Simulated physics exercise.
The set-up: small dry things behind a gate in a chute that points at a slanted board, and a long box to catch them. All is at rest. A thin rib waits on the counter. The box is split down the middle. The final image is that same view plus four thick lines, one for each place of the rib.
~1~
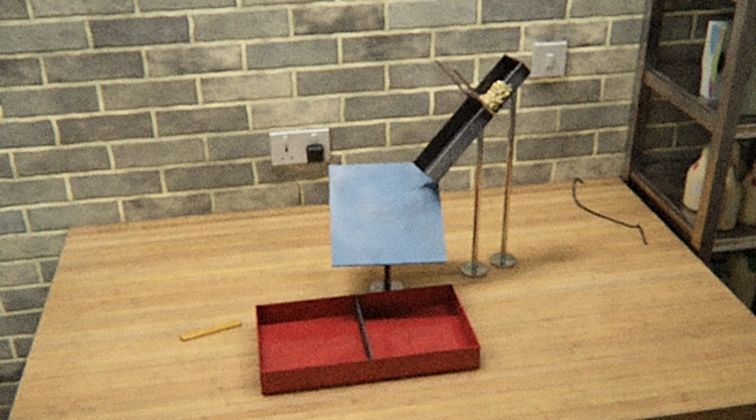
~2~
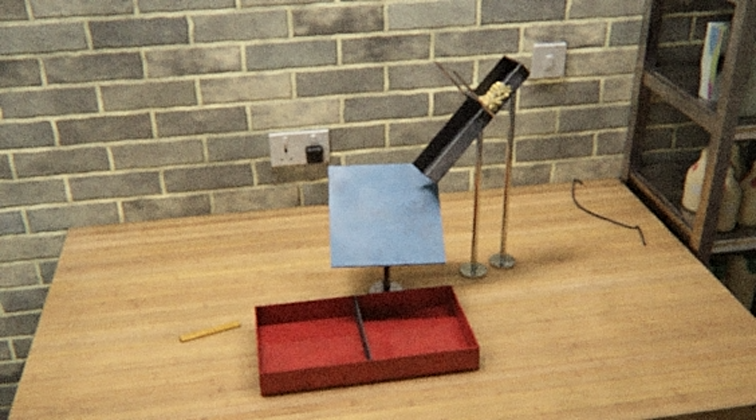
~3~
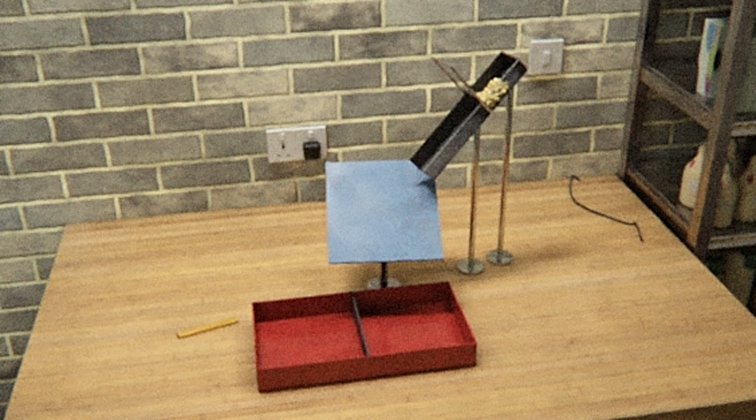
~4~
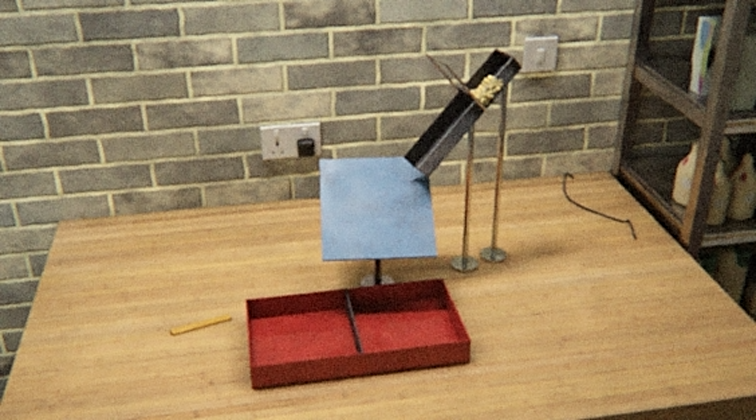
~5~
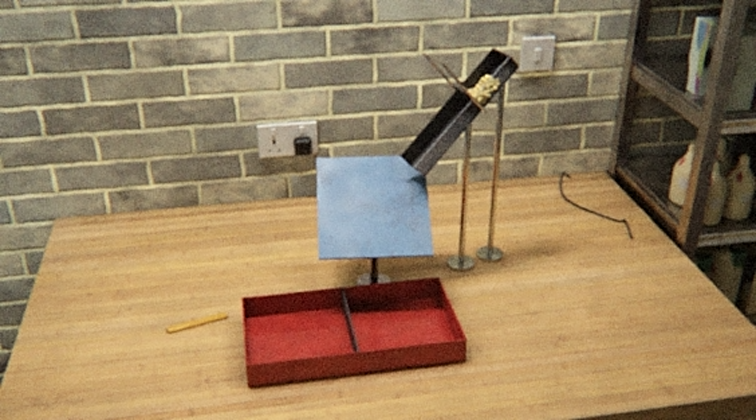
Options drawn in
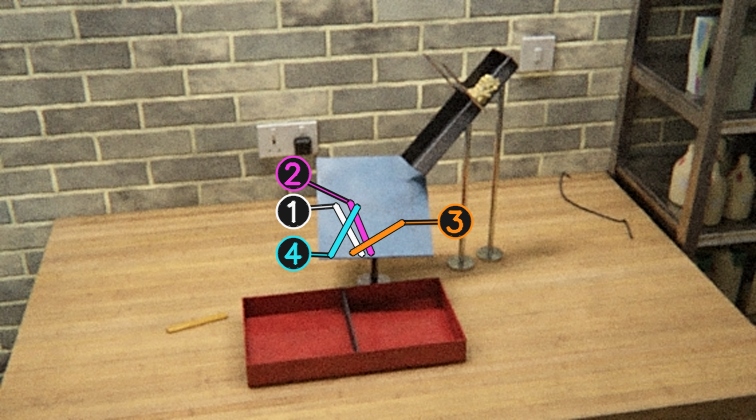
Nothing on the wooden table moved; the pale beans stayed behind the gate in the dark chute above a tilted blue board and a divided red box, while the view drifted slightly.
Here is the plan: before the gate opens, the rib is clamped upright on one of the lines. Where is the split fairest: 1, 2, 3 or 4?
Line 4.
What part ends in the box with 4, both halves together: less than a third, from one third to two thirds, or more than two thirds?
It is more than two thirds.
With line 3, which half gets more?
More lands on the left.
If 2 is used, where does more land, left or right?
Right.
On the marked copy, line 1 from (335, 206) to (361, 254); line 2 from (350, 203) to (371, 252); line 3 from (402, 222) to (352, 252); line 4 from (357, 207) to (330, 255).
For line 1, of what is caught, a small share in the left half, all but a few in the right.
For line 2, of what is caught, only a few in the left half, all but a few in the right.
For line 3, of what is caught, the whole lot in the left half, none at all in the right.
For line 4, of what is caught, close to two thirds in the left half, close to a third in the right.
